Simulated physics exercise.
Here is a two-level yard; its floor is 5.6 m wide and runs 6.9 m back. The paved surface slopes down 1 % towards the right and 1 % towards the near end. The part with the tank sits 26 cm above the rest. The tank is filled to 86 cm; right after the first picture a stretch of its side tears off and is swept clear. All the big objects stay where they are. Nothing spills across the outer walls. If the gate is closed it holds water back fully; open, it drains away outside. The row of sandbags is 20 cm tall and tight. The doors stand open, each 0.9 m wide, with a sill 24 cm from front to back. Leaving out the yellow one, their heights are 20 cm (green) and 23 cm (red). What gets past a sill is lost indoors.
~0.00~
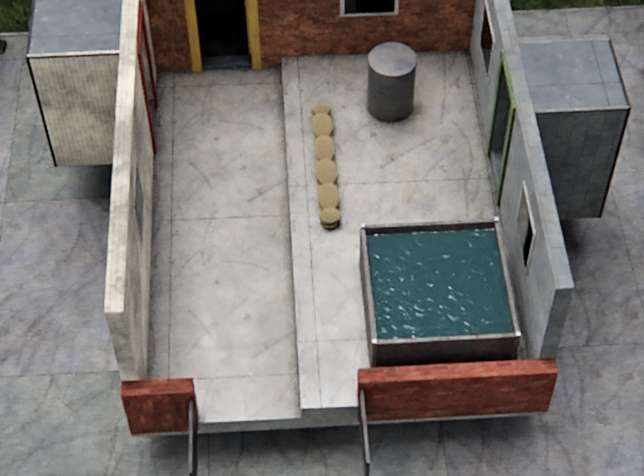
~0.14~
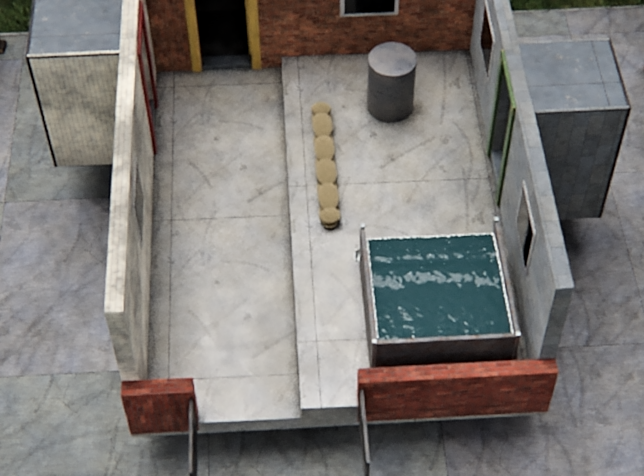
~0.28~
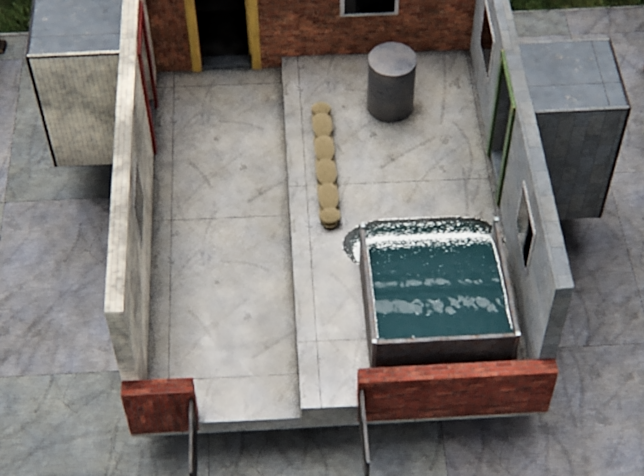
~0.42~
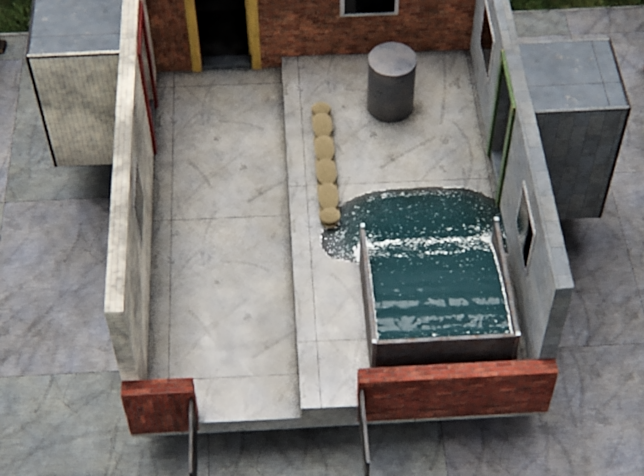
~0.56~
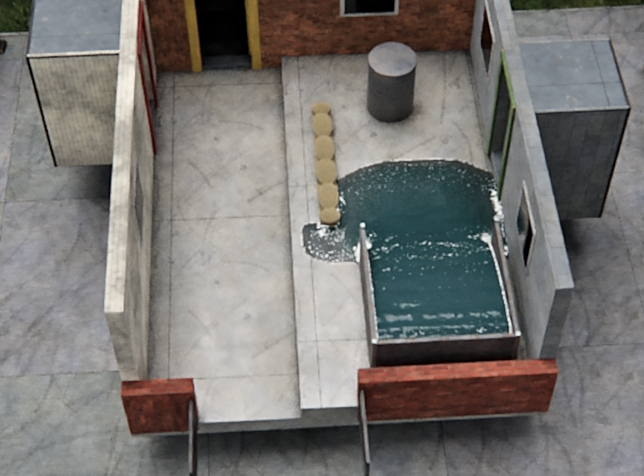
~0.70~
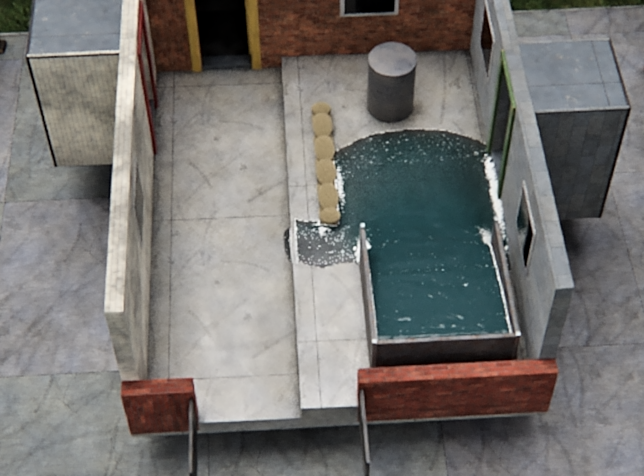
A walled yard with a pale paved floor on two levels is seen from high above by a still camera. A yellow-framed doorway opens in the brick back wall, a grey cylinder and a row of tan round objects stand on the raised right side, and a square tank of teal water sits near the low red front walls. The tank's far side opens, and water surges out, spreading backward past the tan row and leftward to the step.
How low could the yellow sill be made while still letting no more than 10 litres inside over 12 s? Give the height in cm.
Some 15 cm above the ground.
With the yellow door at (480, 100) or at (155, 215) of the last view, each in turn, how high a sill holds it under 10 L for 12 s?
Roughly 31 and 8.0 cm.
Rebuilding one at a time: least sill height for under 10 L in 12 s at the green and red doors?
Roughly 21 cm at green and 25 cm at red.
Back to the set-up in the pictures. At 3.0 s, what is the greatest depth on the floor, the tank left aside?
Roughly 42 cm.
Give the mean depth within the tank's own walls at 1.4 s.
About 40 cm.
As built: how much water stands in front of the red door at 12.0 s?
Some 3.0 cm.
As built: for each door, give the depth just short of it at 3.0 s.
In cm: Yellow 12, green 16, red 6.
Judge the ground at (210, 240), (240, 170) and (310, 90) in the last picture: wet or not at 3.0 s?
In turn: Under water, still dry, flooded.
After 1.4 s water covers 35 % of the floor, deepest (55 cm) near (450, 52); it has not reached the yellow door.
After 3.0 s water covers 50 % of the floor, deepest (42 cm) near (334, 116); 12 cm at the yellow door, 0 litres in over its 10 cm sill.
After 12.0 s water covers 90 % of the floor, deepest (16 cm) near (532, 382); 3 cm at the yellow door, 30 litres in over its 10 cm sill.
At the yellow door as built, the water arrived by 2.0 s and peaked near 16 cm at 3.4 s.
Run again over the same 12 s with other heights there, 14 litres in over 13.5 cm, 4 litres over 18.5 cm. The limit of 10 litres is kept from about 15 cm up.
